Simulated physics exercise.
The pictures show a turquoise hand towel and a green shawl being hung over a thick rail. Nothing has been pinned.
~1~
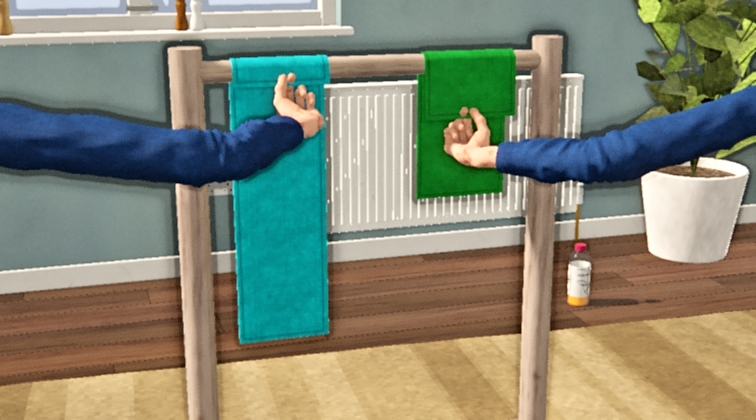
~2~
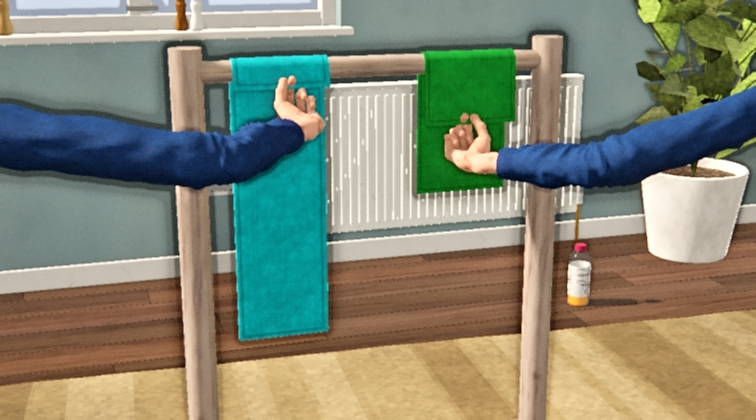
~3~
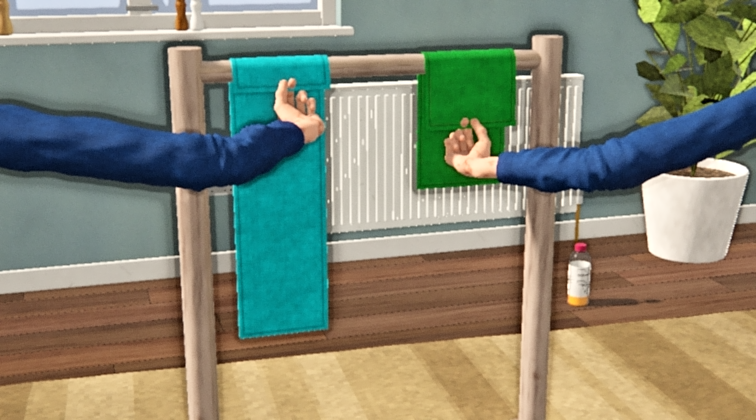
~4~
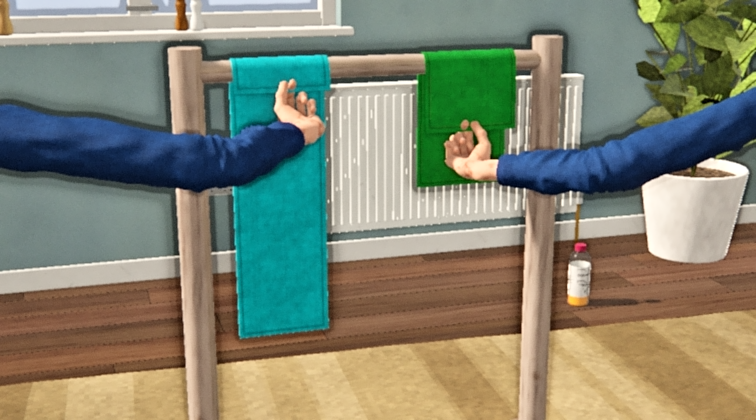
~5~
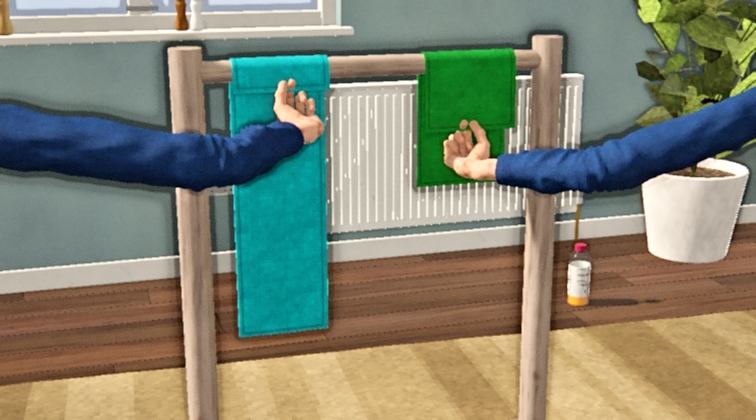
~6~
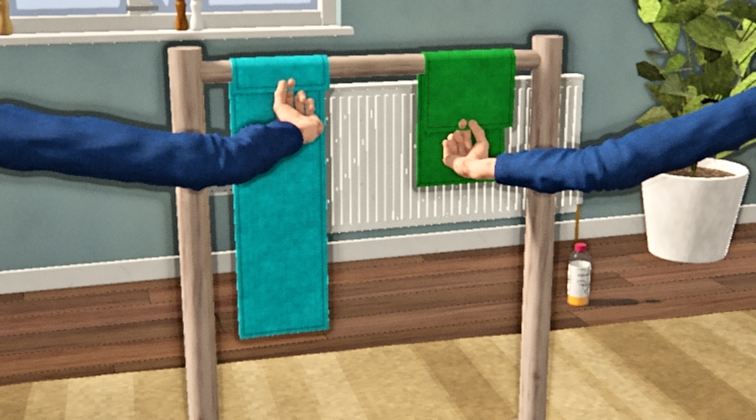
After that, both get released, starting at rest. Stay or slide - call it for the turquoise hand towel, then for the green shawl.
Turquoise hand towel - slide; green shawl - stay.
Then, 0.38 s past the final frame, hand towel clear of the rail and dropping near (284, 325); shawl unmoved.
Then, 0.66 s past the final frame, hand towel in a heap on the floor; shawl unmoved.
When it is over, hand towel in a heap on the floor; shawl unmoved. The turquoise hand towel slides off and the green shawl hangs there.
